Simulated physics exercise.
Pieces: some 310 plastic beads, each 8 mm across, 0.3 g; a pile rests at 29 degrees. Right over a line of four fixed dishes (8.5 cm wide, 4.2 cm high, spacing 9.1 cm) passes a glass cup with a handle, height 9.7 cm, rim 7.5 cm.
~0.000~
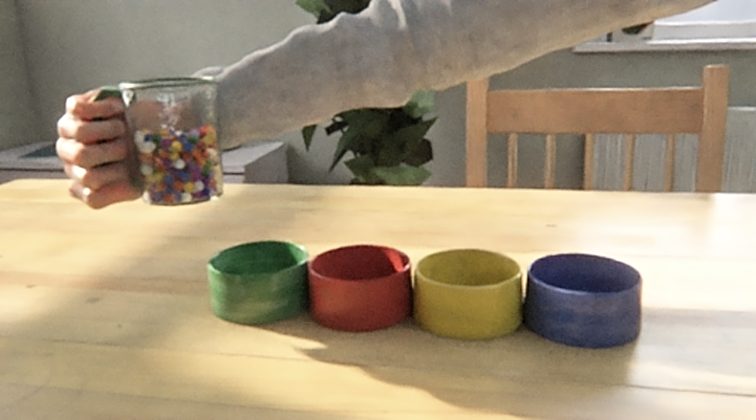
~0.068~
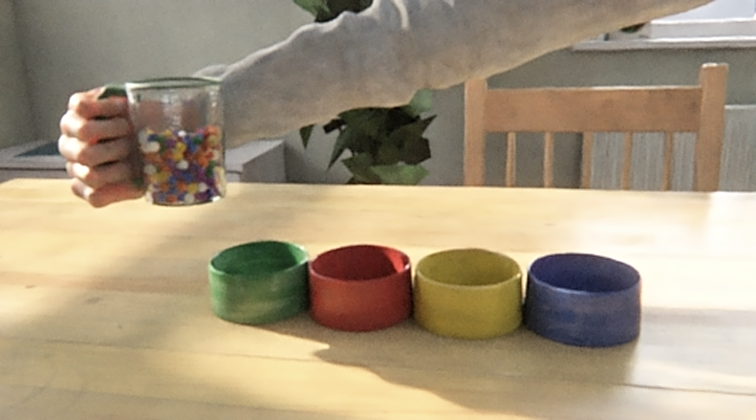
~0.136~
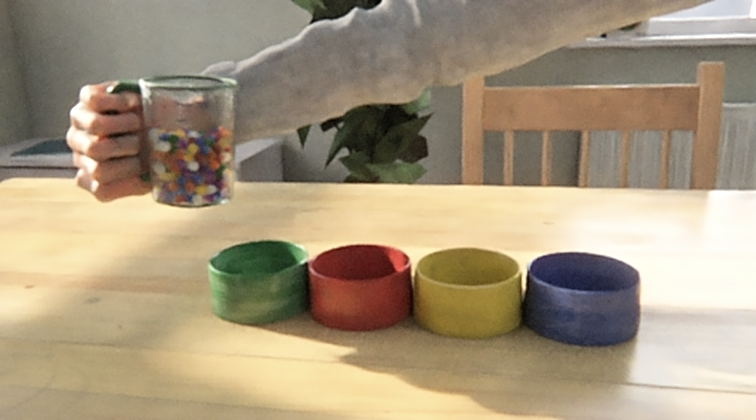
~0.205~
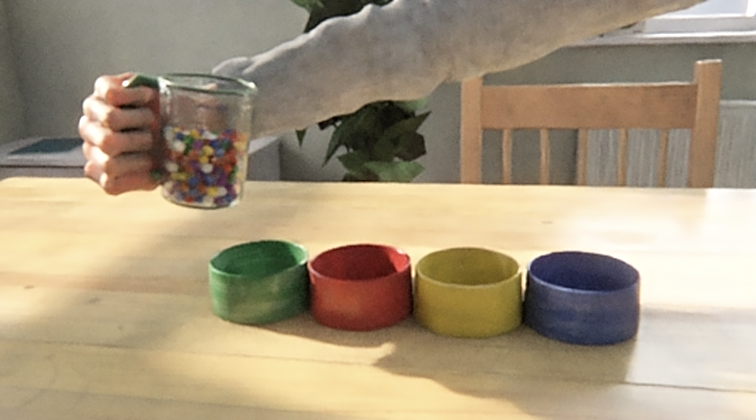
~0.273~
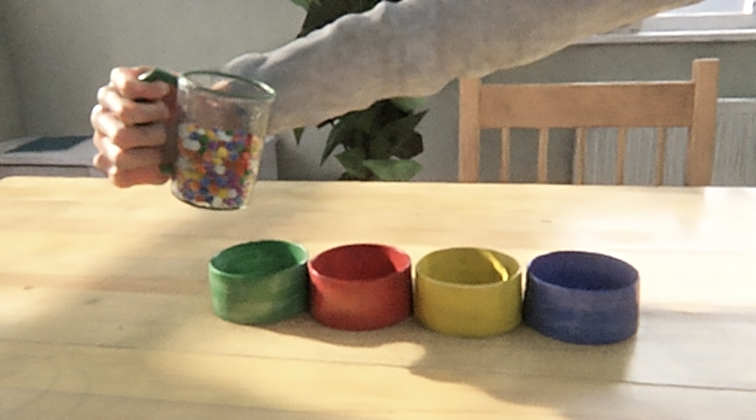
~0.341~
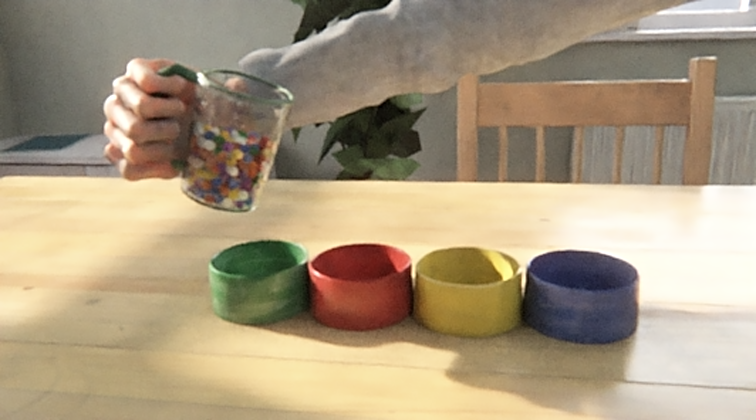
At a wooden table, a hand moving a glass cup of colourful beads slightly right and tilting it near four coloured dishes.
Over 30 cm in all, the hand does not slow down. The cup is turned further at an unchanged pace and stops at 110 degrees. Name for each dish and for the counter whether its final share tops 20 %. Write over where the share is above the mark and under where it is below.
Red: Under; blue: Over; green: Under; yellow: Under; counter: Over.
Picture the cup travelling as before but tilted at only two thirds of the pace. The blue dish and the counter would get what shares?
In the blue dish 80; on the counter 20.
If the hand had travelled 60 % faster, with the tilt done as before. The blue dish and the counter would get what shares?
Blue: 80; counter: 20.
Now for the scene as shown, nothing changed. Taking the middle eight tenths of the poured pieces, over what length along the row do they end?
About 19 cm.
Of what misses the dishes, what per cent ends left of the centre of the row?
It's close to 0 in a hundred.
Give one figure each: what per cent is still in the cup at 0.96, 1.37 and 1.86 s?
Approx. 100 / 100 / 20 percent.
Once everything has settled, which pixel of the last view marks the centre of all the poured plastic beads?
(604, 300).
Then, at 0.96 s, tilt 65 degrees; cup holds 100 %.
After 1.37 s, tilt 95 degrees; cup holds 100 %.
Then, at 1.86 s, tilt 110 degrees; cup holds 20 %, blue 50 %.
In the end, at 2.9 s, red 0 %, blue 70 %, green 0 %, yellow 0 %, counter 30 %.
